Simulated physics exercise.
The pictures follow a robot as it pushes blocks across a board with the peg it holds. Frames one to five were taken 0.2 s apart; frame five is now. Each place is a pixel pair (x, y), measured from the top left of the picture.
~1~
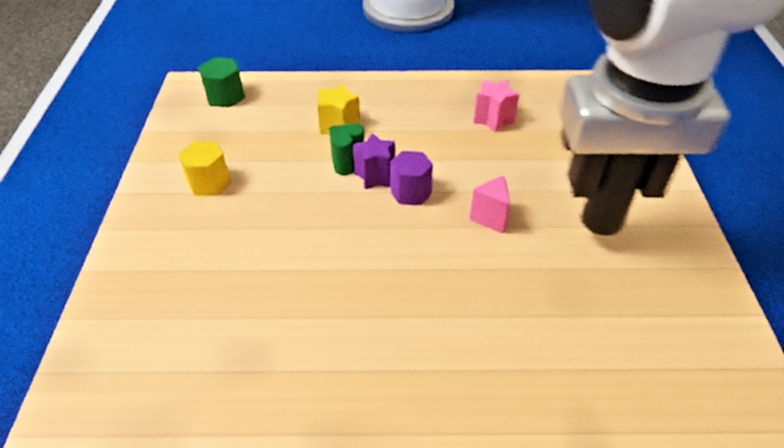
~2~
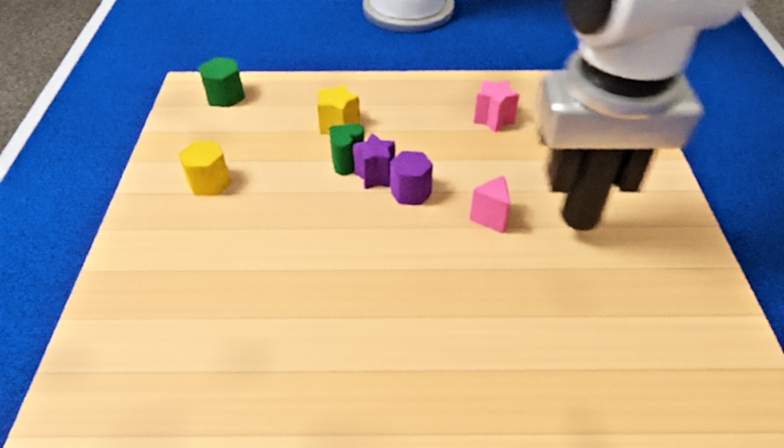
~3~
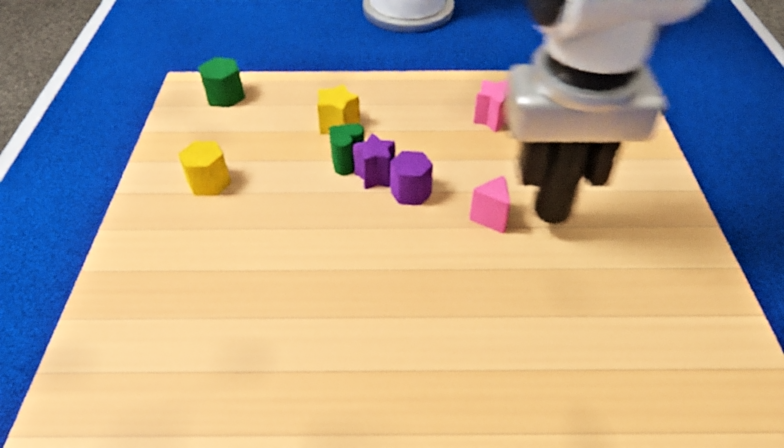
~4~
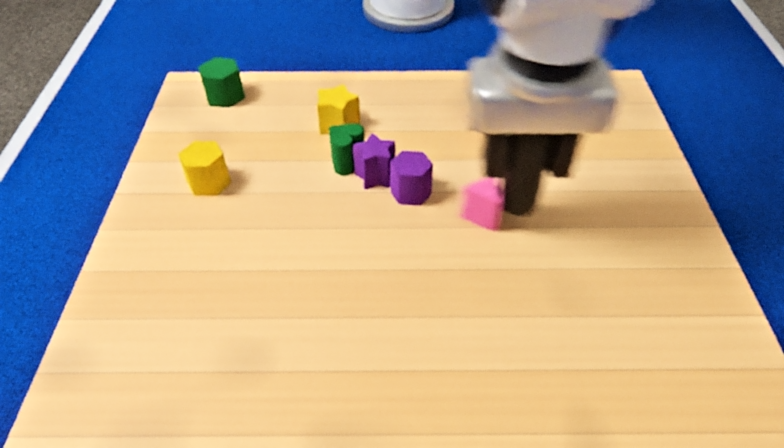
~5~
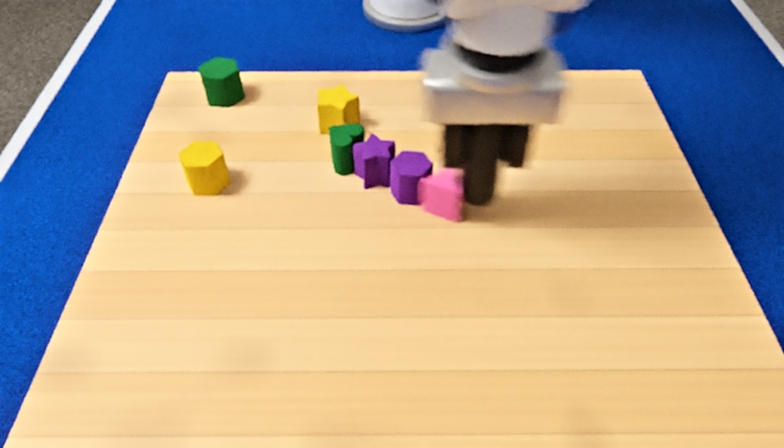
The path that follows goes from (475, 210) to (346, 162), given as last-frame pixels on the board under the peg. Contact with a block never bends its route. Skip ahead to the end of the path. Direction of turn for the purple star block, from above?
It turns clockwise.
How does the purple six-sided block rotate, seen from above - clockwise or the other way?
Looking down: Anticlockwise.
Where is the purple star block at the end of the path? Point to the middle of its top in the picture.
At roughly (310, 138).
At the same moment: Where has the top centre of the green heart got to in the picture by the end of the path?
Located at (312, 117).
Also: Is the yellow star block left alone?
It seems so.
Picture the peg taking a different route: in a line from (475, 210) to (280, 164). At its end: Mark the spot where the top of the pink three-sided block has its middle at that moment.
Pixel (388, 182).
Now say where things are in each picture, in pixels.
The first picture shows peg's lower end (601, 222); yellow star block (336, 96); green heart (345, 133); purple star block (375, 146); purple six-sided block (412, 162); pink three-sided block (496, 189).
The second picture shows peg (580, 218); blocks still.
The third picture shows peg (552, 211); blocks still.
The fourth picture shows peg (518, 203); pink three-sided block (487, 187).
The fifth picture shows peg (477, 194); yellow star block (336, 96); green heart (345, 133); purple star block (375, 146); purple six-sided block (412, 162); pink three-sided block (446, 179).
The first path, step by step. One third of the way, peg (429, 176); green heart (337, 129), turned 20° clockwise; purple star block (360, 142), turned 20° clockwise; purple six-sided block (389, 159); pink three-sided block (409, 183), turned 20° anticlockwise.
Two thirds of the way, peg (386, 161); green heart (328, 123), turned 30° clockwise; purple star block (339, 141), turned 55° clockwise; purple six-sided block (354, 161), turned 70° anticlockwise; pink three-sided block (406, 181), turned 40° anticlockwise.
At the end, peg (345, 146); yellow star block still; green heart (312, 117), turned 80° clockwise; purple star block (310, 138), turned 45° clockwise; purple six-sided block (349, 164), turned 85° anticlockwise; pink three-sided block (406, 181), turned 40° anticlockwise.
